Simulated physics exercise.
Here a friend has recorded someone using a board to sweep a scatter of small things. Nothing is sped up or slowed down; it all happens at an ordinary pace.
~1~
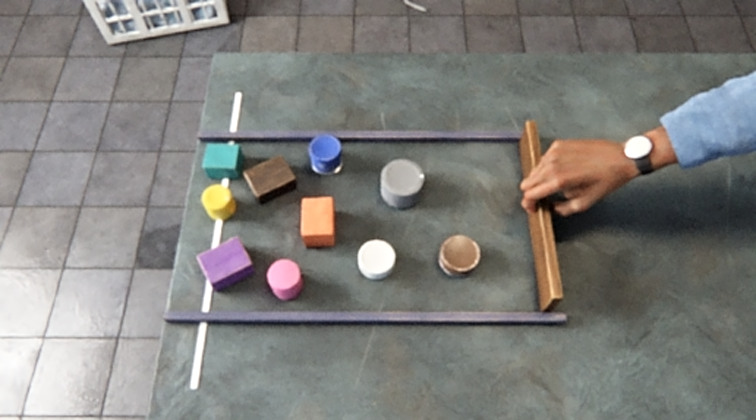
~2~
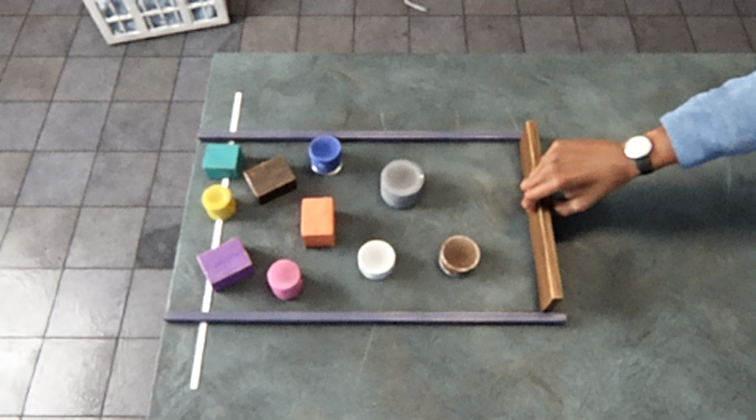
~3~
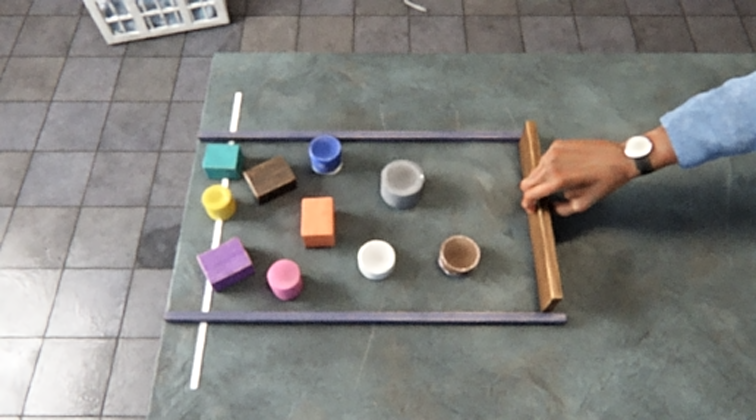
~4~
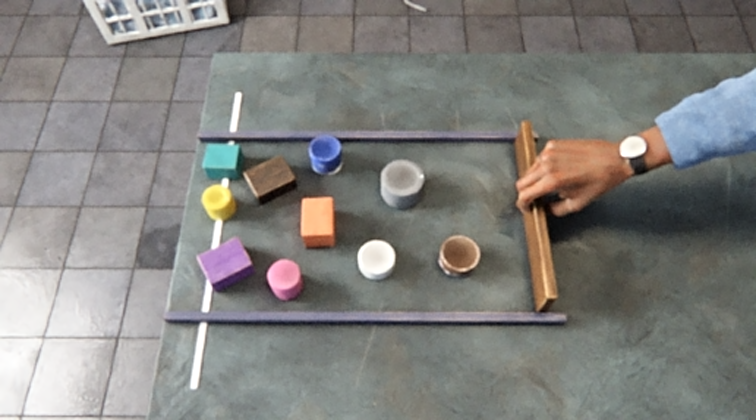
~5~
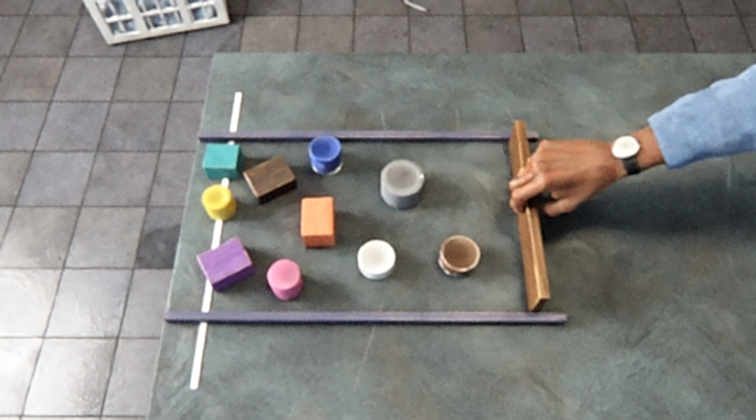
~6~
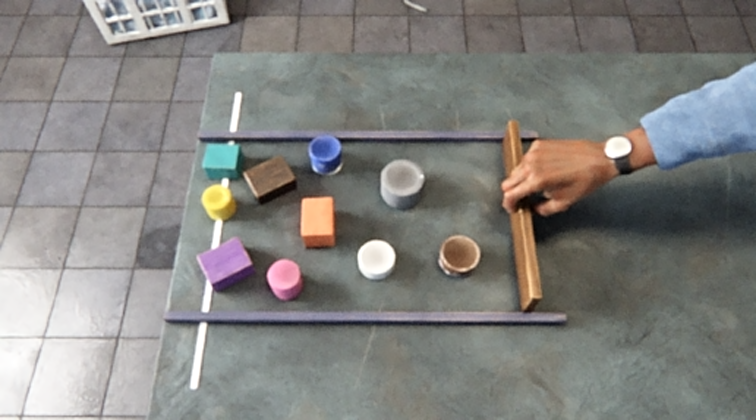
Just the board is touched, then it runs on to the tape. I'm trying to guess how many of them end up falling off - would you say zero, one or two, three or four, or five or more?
I would say five or more.
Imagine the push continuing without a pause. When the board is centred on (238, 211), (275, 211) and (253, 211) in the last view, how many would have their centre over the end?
The numbers past the end are 2, 0 and 1.
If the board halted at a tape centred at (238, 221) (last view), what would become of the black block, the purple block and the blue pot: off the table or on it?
The black block is no longer there; as for the purple block, it is no longer there; and the blue pot is still there.
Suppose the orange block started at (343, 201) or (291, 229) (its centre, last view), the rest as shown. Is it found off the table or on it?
In the two tries the orange block is not knocked off and is not knocked off, in that order.
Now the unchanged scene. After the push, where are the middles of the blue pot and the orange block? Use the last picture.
You'll see the blue pot at (211, 152), with the orange block at (201, 219).
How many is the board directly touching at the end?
5.
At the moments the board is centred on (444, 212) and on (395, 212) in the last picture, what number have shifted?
I get 1 at the one place and 3 at the other.
A little later, none off yet; turquoise block at rest near (224, 162); yellow lid at rest near (220, 203); purple block at rest near (227, 265).
When it is over, the number that fall off is five or more; down, white lid, black block, purple block, yellow lid and turquoise block.
